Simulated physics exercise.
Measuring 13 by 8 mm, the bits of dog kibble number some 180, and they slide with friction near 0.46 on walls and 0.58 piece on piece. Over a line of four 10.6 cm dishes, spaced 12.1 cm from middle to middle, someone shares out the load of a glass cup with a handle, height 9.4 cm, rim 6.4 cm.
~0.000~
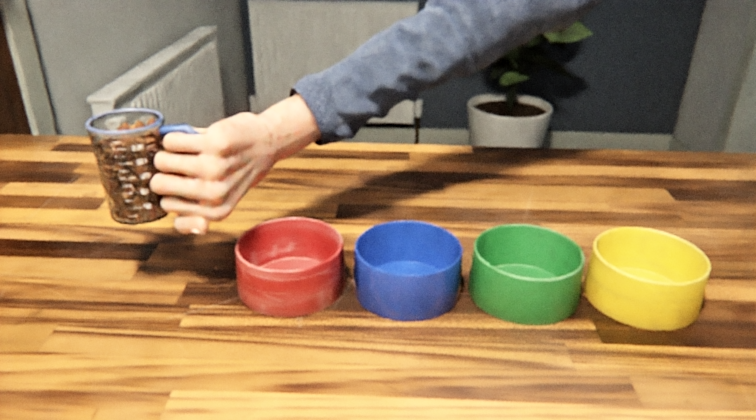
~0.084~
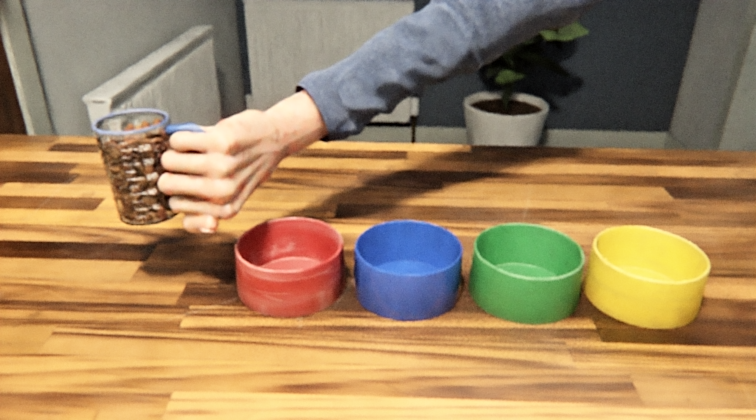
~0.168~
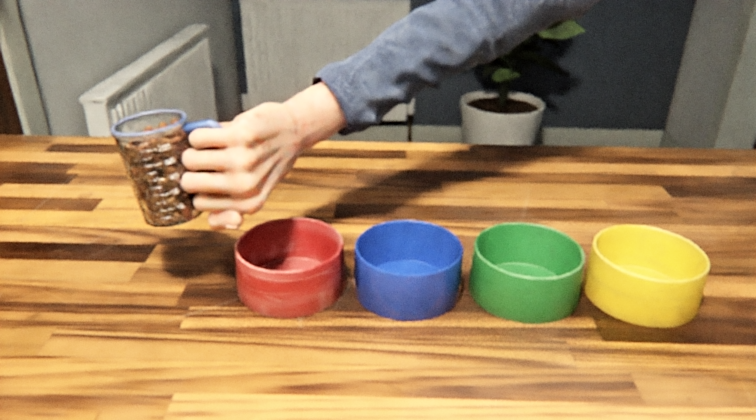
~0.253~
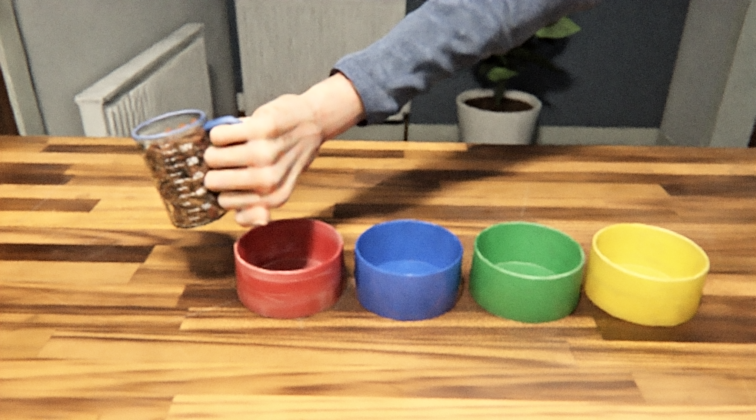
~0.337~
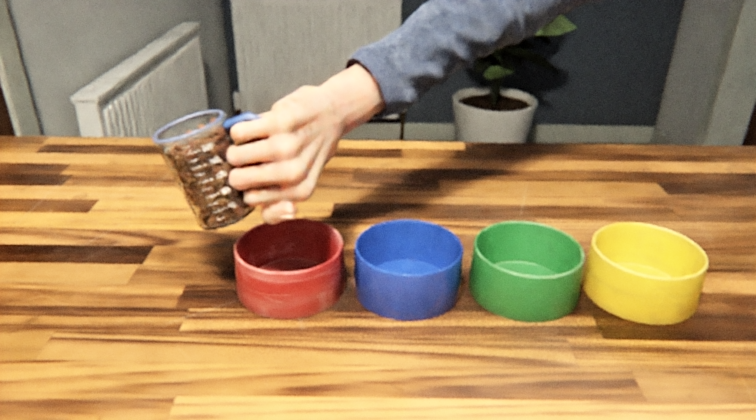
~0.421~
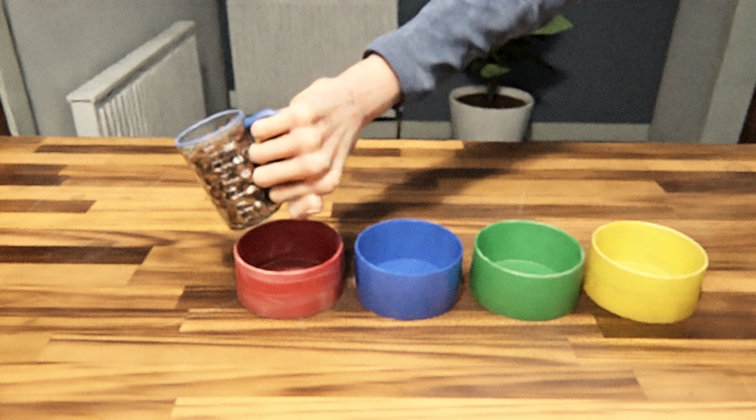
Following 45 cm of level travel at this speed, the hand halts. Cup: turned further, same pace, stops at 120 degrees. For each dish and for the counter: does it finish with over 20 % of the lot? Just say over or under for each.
Going through them: Red dish comes out under, blue dish comes out under, green dish comes out over, yellow dish comes out under, counter comes out under.
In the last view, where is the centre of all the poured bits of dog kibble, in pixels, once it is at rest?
(523, 273) or so.
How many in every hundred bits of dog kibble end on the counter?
Some 0 in a hundred.
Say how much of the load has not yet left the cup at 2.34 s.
Around 20 in a hundred.
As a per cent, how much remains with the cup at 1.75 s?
Around 90 per cent of the load.
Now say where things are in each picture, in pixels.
In the first frame, cup at (134, 167), tilt 0 degrees, lip at (92, 120), moved 0.0 cm; middle of the pieces at (139, 171); red dish at (290, 243); blue dish at (408, 247); green dish at (529, 250); yellow dish at (650, 254).
In the second frame, cup at (141, 168), tilt 2 degrees, lip at (97, 122), moved 0.8 cm; middle of the pieces at (146, 172).
In the third frame, cup at (163, 169), tilt 6 degrees, lip at (116, 126), moved 2.9 cm; middle of the pieces at (168, 173).
In the fourth frame, cup at (186, 170), tilt 11 degrees, lip at (136, 130), moved 5.2 cm; middle of the pieces at (191, 173).
In the fifth frame, cup at (209, 171), tilt 16 degrees, lip at (157, 135), moved 7.5 cm; middle of the pieces at (214, 174).
In the sixth frame, cup at (233, 172), tilt 21 degrees, lip at (178, 139), moved 9.8 cm; middle of the pieces at (238, 174); red dish at (289, 244); blue dish at (409, 245); green dish at (529, 247); yellow dish at (648, 248). The cup turns about 60 degrees a second and travels 27 cm a second.
After 1.22 s, tilt 67 degrees; cup holds 100 %.
Then, at 1.75 s, tilt 98 degrees; cup holds 90 %, green 10 %.
After 2.34 s, tilt 120 degrees; cup holds 20 %, green 80 %.
By 3.1 s all is still; red 0 %, blue 0 %, green 100 %, yellow 0 %, counter 0 %.
